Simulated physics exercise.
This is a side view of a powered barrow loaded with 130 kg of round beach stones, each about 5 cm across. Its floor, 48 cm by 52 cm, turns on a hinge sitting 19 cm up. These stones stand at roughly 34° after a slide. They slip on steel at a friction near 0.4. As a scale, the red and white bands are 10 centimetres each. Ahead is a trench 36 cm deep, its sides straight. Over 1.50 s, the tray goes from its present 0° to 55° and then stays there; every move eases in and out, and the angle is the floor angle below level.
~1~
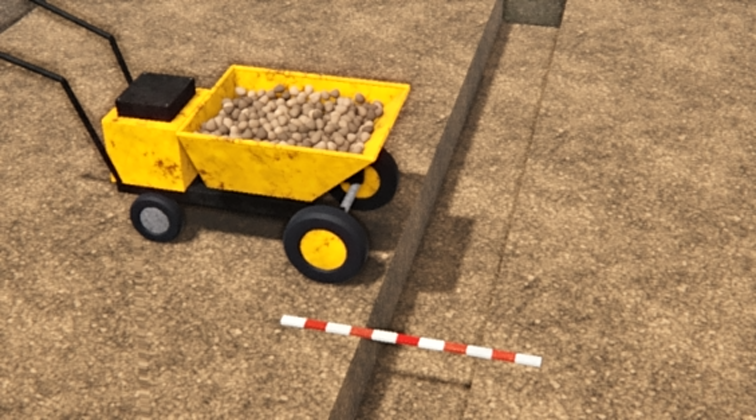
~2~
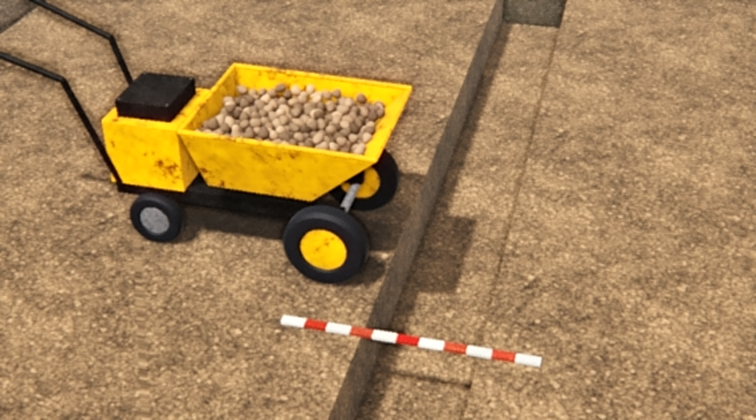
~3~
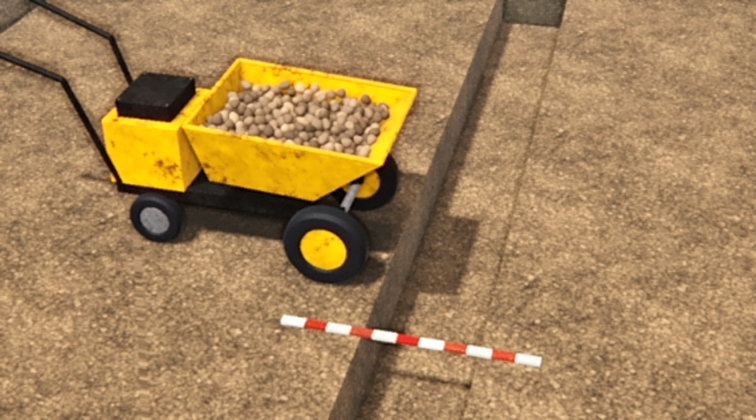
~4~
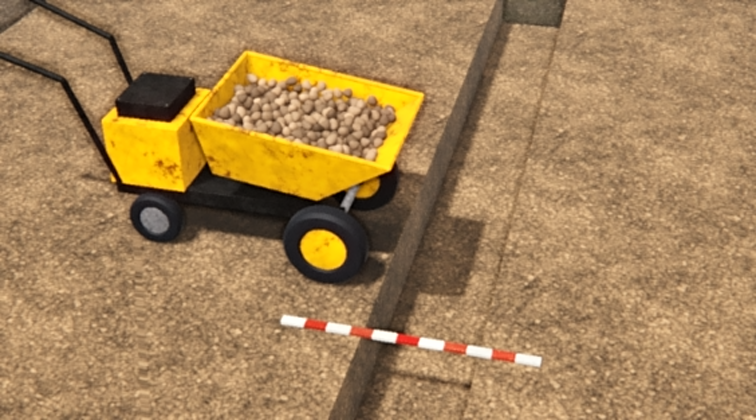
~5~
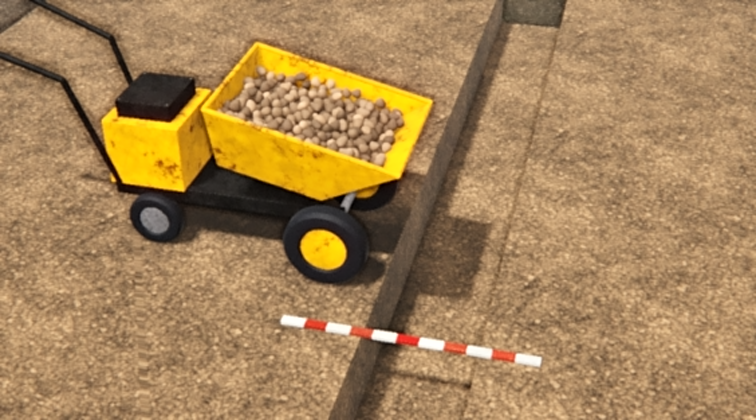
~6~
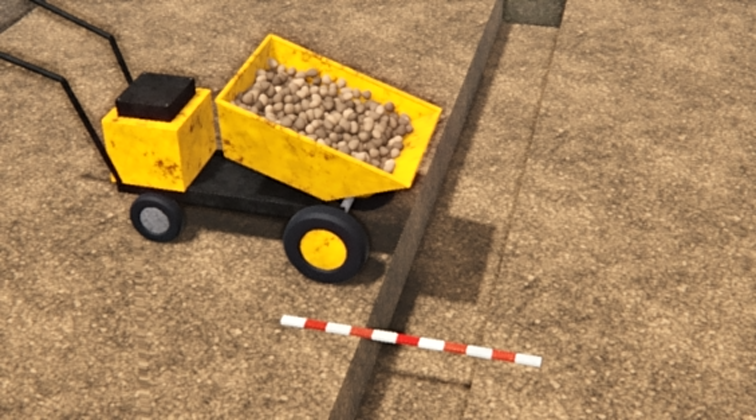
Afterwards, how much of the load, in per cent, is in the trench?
About 68 per cent.
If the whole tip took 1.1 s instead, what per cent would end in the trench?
I'd put it at roughly 65 per cent.
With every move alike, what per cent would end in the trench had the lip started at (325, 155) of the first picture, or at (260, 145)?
Near 100 per cent from the first place, 75 from the second.
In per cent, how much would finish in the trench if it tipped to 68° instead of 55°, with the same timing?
The trench would hold about 55% of it.
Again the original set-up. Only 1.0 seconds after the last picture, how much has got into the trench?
Some 20 per cent.
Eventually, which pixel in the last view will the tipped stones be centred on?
Their middle is at about (483, 305).
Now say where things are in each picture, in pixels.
Lip at (374, 159), floor tilted 0°, highest stones at (335, 113), in the first picture.
Lip at (376, 160), floor tilted 1°, highest stones at (326, 113), in the second picture.
Lip at (381, 164), floor tilted 4°, highest stones at (263, 104), in the third picture.
The tray is at 8°, its lip at (390, 169); the top of the load is at (251, 95), in the fourth picture.
The tray is at 13°, its lip at (399, 176); the top of the load is at (260, 89), in the fifth picture.
Lip at (409, 185), floor tilted 19°, highest stones at (270, 79), in the sixth picture.
Then, 0.5 s after the last picture the floor is at 46°, 100 % in the tray; the foremost stones are at (436, 184).
Then, 1.0 s after the last picture the floor is at 55°, 76 % in the tray, 18 % in the trench, 6 % past the trench; the foremost stones are at (530, 270).
Then, 1.4 s after the last picture the floor is at 55°, 44 % in the tray, 28 % in the trench, 27 % past the trench; the foremost stones are at (630, 290).
Then, 3.3 s after the last picture the floor is at 55°, 0 % in the tray, 68 % in the trench, 32 % past the trench; the foremost stones are at (728, 267).
